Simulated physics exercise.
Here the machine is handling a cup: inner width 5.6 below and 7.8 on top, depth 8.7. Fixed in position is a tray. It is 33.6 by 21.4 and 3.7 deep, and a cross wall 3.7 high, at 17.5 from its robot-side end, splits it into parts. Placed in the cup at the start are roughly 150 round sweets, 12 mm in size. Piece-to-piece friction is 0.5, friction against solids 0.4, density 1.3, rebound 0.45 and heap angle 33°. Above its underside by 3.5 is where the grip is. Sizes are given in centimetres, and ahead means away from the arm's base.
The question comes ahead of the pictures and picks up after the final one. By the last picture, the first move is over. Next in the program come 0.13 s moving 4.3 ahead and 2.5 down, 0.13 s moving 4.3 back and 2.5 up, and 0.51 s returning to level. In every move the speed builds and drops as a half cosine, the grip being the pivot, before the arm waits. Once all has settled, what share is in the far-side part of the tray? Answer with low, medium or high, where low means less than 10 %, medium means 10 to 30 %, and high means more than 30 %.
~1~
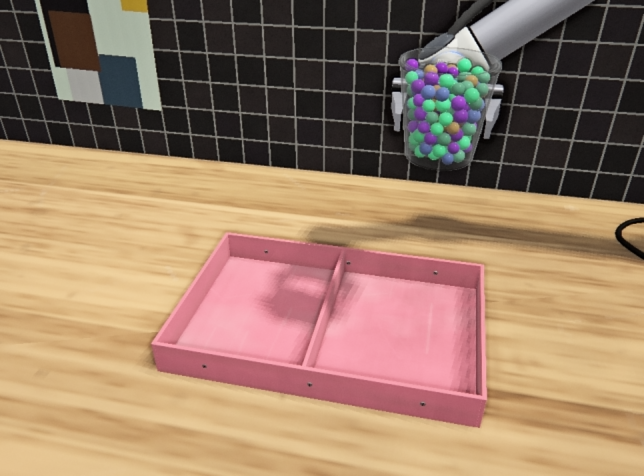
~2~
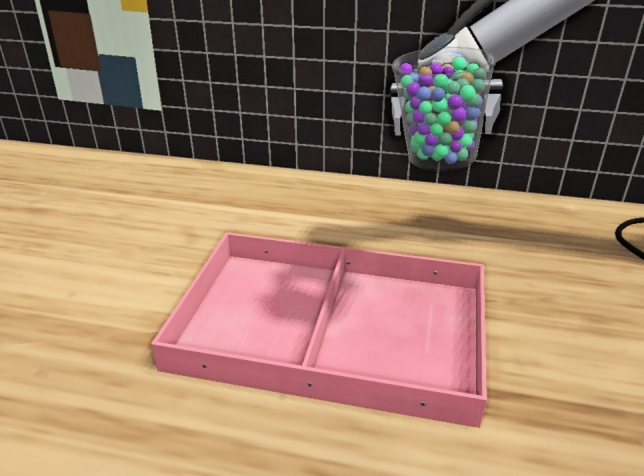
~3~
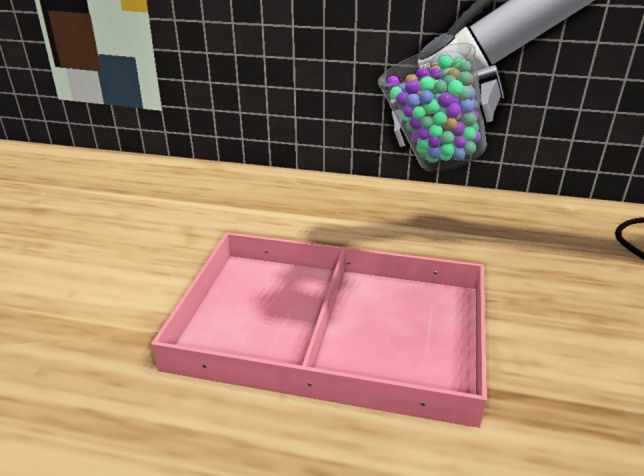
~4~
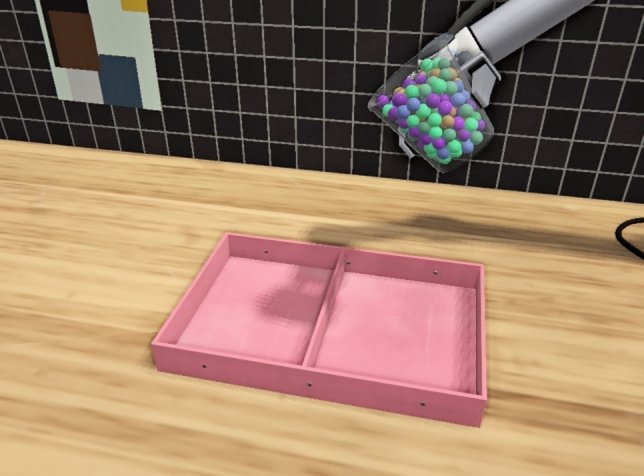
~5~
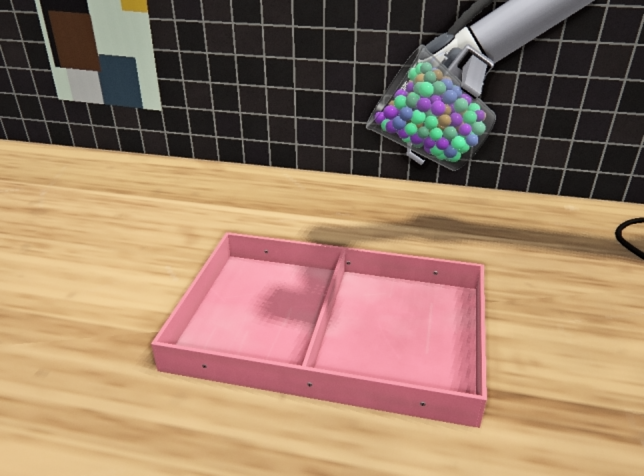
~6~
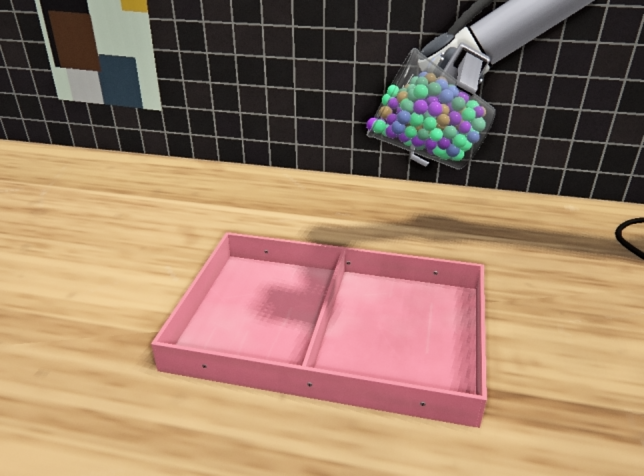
Medium.
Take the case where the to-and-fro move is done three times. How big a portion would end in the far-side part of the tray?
About 30 %.
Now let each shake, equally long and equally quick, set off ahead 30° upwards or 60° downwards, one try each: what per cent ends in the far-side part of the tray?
Near 45 and 5 percent respectively.
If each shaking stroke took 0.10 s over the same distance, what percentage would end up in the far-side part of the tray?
In that case around 20 per cent.
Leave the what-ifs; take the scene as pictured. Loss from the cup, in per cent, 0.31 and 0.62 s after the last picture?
20, then 25.
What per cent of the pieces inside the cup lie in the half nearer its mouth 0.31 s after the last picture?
Around 45 percent.
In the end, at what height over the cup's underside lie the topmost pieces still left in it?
About 8.0 cm.
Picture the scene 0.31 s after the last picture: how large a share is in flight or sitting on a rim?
About 22 per cent.
Then, 0.31 s after the last picture, tilted 64° forward, highest piece 29 above the table; 116 in the cup, 33 in flight or on a rim.
Then, 0.62 s after the last picture, tilted 14° forward, highest piece 31 above the table; 115 in the cup, 25 in the far-side part, 8 in the robot-side part, 1 in flight or on a rim.
Then, 0.97 s after the last picture, level, highest piece 31 above the table; 115 in the cup, 26 in the far-side part, 8 in the robot-side part.
Then, 2.02 s after the last picture, level, highest piece 31 above the table; 115 in the cup, 26 in the far-side part, 8 in the robot-side part.
Final count, 115 in the cup, 26 in the far-side part, 8 in the robot-side part. That is 17 % in the far-side part of the tray.
